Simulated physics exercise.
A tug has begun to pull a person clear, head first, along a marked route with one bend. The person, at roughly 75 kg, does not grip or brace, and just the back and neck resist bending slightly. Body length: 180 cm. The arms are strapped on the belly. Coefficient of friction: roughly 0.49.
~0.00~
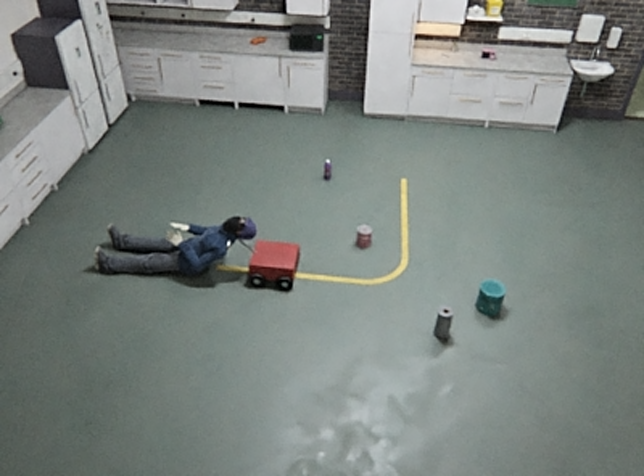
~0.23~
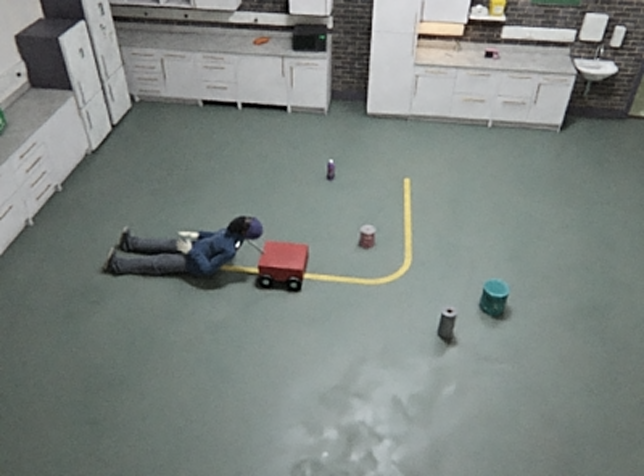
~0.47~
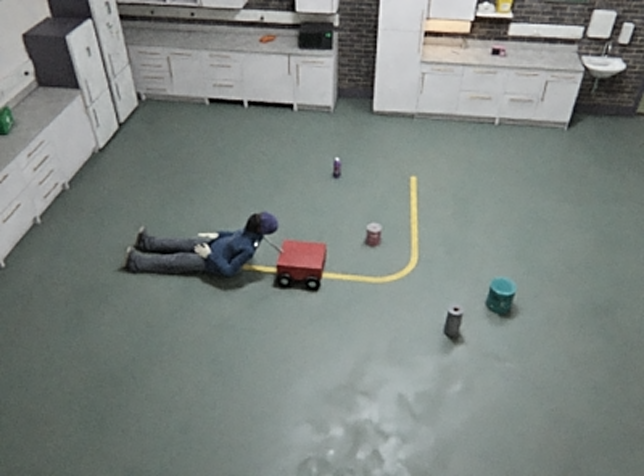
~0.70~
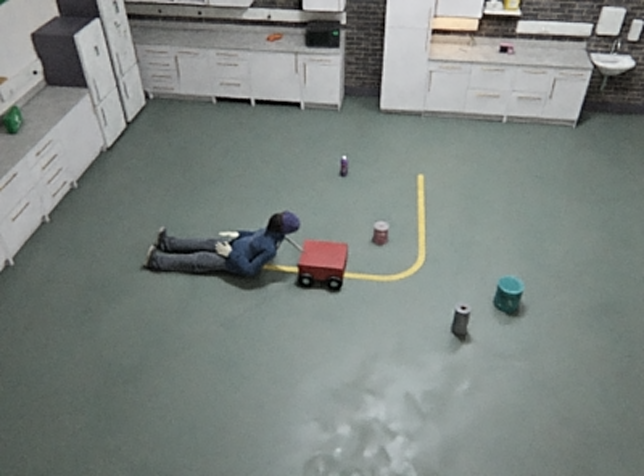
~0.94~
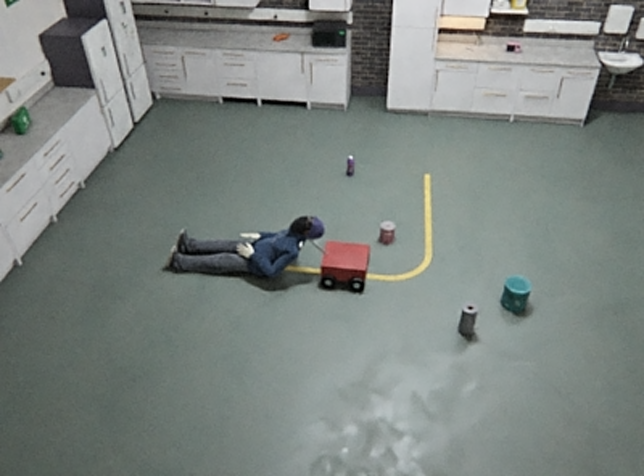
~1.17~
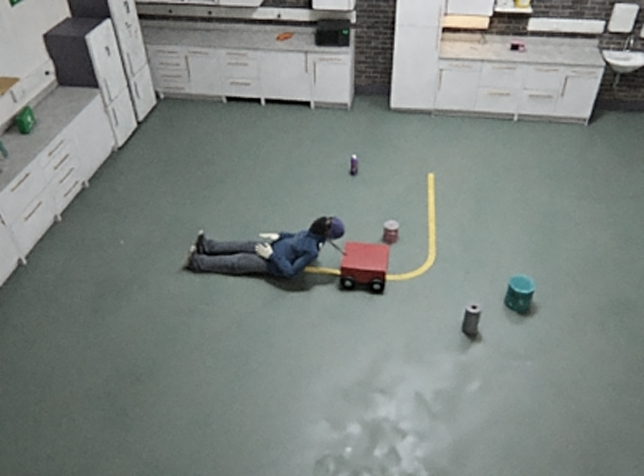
A person lying on the floor is pulled head first rightward by a small red cart.
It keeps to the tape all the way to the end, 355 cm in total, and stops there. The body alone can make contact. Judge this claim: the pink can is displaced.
The claim is true.
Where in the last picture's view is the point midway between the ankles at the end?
Estimate: About (410, 231).
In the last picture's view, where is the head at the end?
It ends up around (438, 127), more or less.
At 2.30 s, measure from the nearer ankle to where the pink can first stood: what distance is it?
They are some 130 centimetres apart.
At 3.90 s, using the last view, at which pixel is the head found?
I'd put it somewhere around (435, 173).
After 2.30 s the pink can is where it stood, near (391, 232) in the last picture's view; the nearer ankle is 127 cm from that spot.
After 3.10 s the pink can is where it stood, near (391, 232) in the last picture's view; the nearer ankle is 92 cm from that spot.
After 3.90 s the pink can is where it stood, near (391, 232) in the last picture's view; the nearer ankle is 65 cm from that spot.
After 4.70 s the pink can is 22 cm from where it stood, near (390, 220) in the last picture's view; the nearer ankle is 27 cm from that spot.
By 5.6 s, pink can gets knocked; grey post stays put; teal bucket stays put; purple bottle stays put.
